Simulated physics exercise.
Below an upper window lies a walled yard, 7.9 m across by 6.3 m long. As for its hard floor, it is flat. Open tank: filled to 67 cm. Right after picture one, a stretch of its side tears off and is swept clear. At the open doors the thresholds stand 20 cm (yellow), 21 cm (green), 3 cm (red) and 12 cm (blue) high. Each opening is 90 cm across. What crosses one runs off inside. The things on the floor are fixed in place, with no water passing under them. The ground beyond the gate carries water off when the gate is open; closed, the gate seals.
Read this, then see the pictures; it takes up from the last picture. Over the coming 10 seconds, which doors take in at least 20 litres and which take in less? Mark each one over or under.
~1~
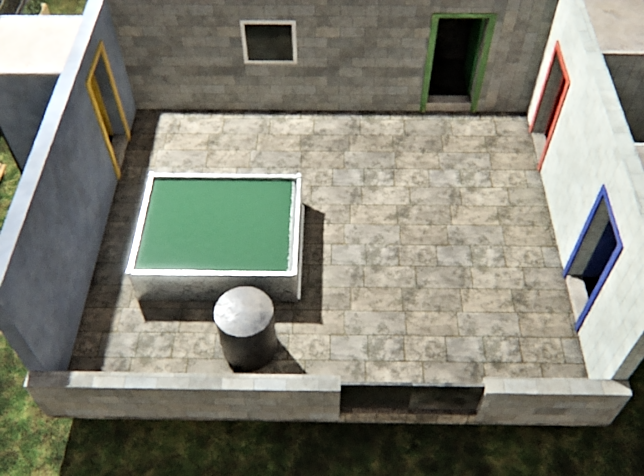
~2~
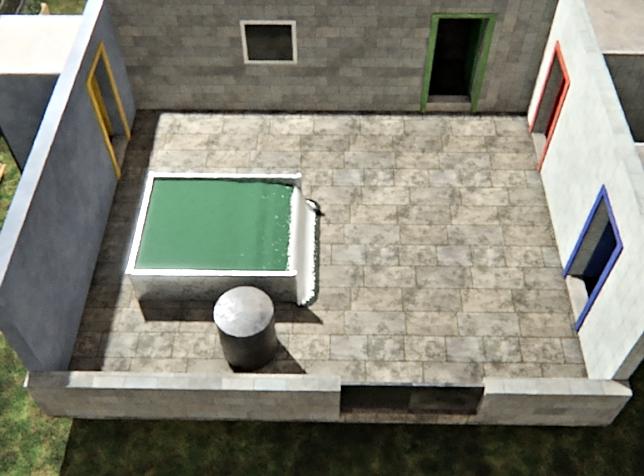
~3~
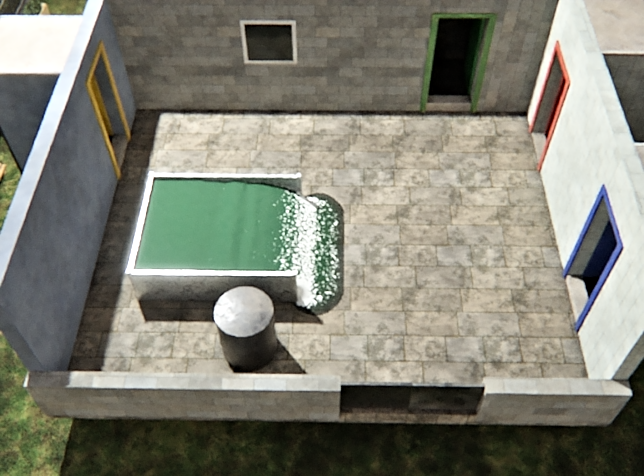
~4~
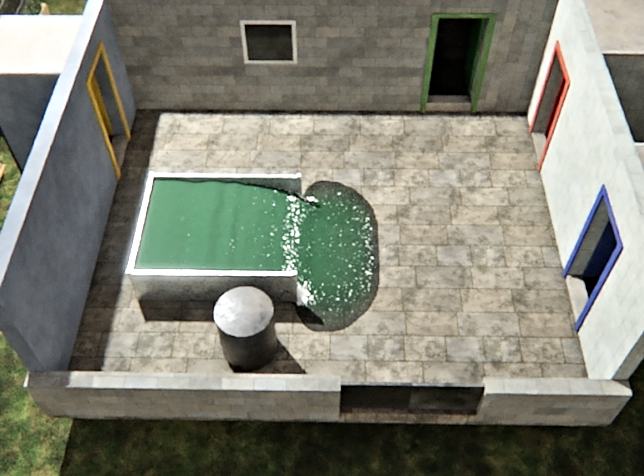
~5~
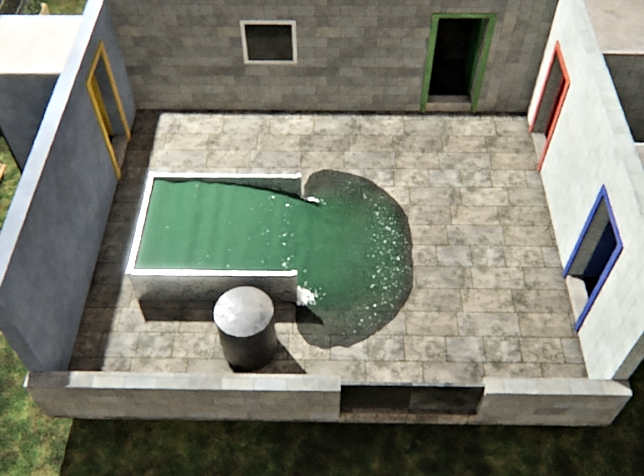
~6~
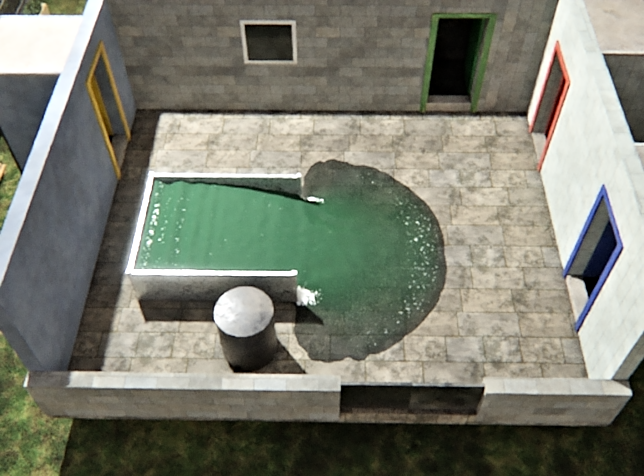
Yellow door - under; green door - under; red door - over; blue door - over.
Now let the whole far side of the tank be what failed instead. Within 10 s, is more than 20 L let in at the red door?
Then: Red beyond it.
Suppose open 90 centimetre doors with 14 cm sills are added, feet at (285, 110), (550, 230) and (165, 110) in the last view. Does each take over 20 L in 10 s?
Taking them in order, the first gets too little, the second enough and the third too little.
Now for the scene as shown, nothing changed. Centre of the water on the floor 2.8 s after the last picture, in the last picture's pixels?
Its balance point sits around (409, 251).
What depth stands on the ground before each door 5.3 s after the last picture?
In centimetres, the yellow door has 0, the green door 10, the red door 13 and the blue door 11.
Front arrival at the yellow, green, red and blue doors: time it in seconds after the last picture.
Times: Yellow 7.5 seconds, green 1.6 seconds, red 1.3 seconds, blue 0.7 seconds.
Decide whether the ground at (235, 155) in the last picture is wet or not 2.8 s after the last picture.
Untouched.
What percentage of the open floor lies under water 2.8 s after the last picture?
I'd say around 55 % is wet.
Then, 0.7 s after the last picture water covers 40 % of the floor and is deepest (28 cm) near (308, 277); yellow door not reached, green door not reached, red door not reached, blue door 8 cm at the sill, 0 L in.
Then, 1.5 s after the last picture water covers 55 % of the floor and is deepest (30 cm) near (550, 246); yellow door not reached, green door not reached, red door 10 cm at the sill, 1 L in, blue door 27 cm at the sill, 31 L in.
Then, 2.8 s after the last picture water covers 55 % of the floor and is deepest (32 cm) near (512, 117); yellow door not reached, green door 9 cm at the sill, 0 L in, red door 16 cm at the sill, 69 L in, blue door 26 cm at the sill, 120 L in.
Then, 5.3 s after the last picture water covers 65 % of the floor and is deepest (16 cm) near (432, 220); yellow door not reached, green door 10 cm at the sill, 0 L in, red door 13 cm at the sill, 220 L in, blue door 11 cm at the sill, 188 L in.
Then, 9.3 s after the last picture water covers 95 % of the floor and is deepest (14 cm) near (124, 159); yellow door 12 cm at the sill, 0 L in, green door 9 cm at the sill, 0 L in, red door 9 cm at the sill, 332 L in, blue door 6 cm at the sill, 189 L in.
